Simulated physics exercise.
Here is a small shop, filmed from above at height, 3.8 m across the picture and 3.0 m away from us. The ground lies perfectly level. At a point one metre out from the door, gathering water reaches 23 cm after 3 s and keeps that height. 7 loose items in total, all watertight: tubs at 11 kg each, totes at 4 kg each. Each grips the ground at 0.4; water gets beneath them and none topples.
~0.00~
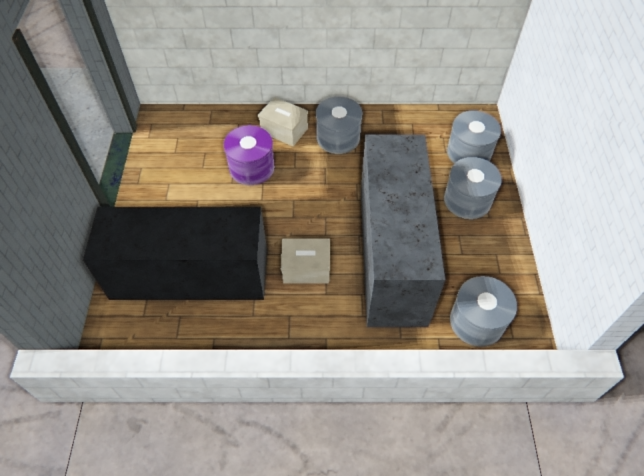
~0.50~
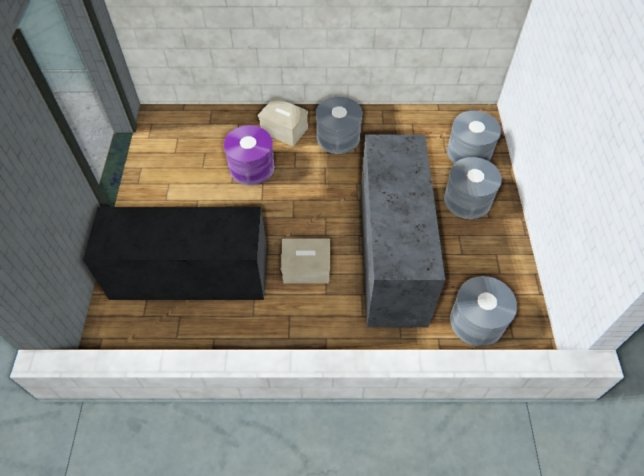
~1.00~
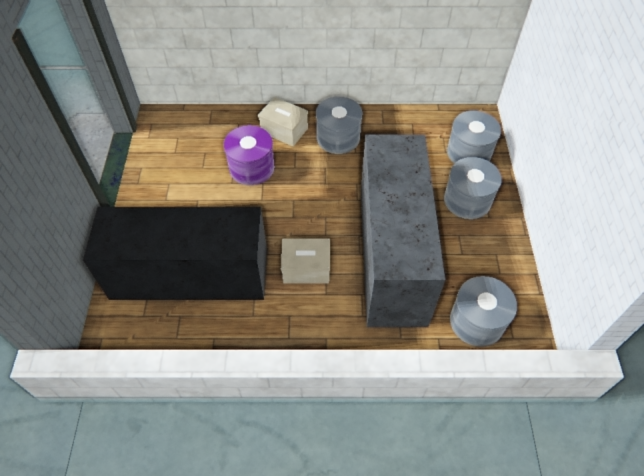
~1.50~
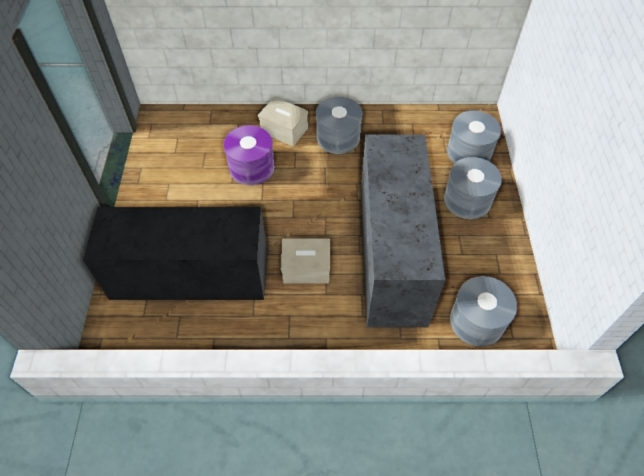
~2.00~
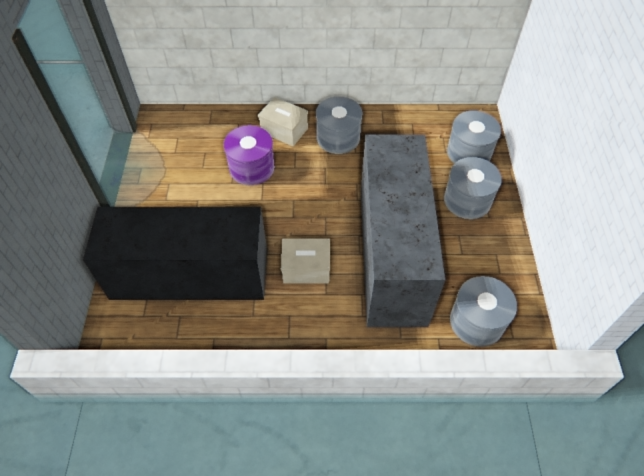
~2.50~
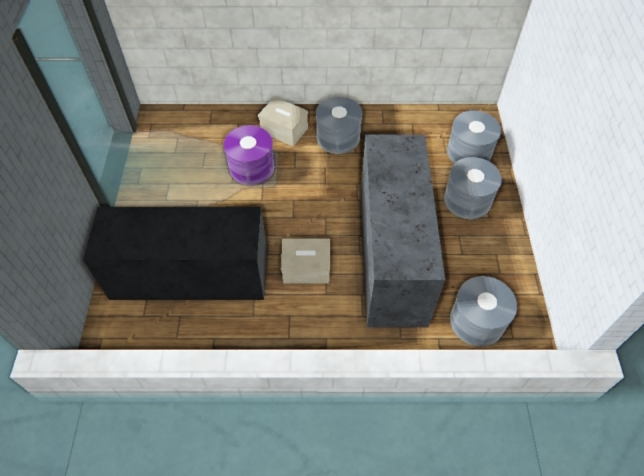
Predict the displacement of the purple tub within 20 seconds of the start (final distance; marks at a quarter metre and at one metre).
The purple tub: A long trip.
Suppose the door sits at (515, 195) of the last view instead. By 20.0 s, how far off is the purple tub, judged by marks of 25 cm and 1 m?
Then the purple tub moves a short way.
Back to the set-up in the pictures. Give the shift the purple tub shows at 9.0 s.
Roughly 200 cm by then.
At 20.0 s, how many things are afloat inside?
7 of them.
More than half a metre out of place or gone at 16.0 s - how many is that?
That would be 6.
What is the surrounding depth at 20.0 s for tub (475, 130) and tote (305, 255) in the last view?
Depth approx. 25 cm / 24 cm.
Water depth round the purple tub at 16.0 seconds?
Near 24 cm deep.
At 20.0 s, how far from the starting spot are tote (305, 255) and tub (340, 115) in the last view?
140 cm, 150 cm.
After 4.0 s the purple tub is near (323, 148), 0.7 m from its start, aground; 1 afloat.
After 9.0 s the purple tub is near (460, 255), 2.2 m from its start, afloat; 7 afloat.
After 16.0 s the purple tub is near (459, 231), 2.1 m from its start, afloat; 7 afloat.
After 20.0 s the purple tub is near (457, 217), 2.0 m from its start, afloat; 7 afloat.
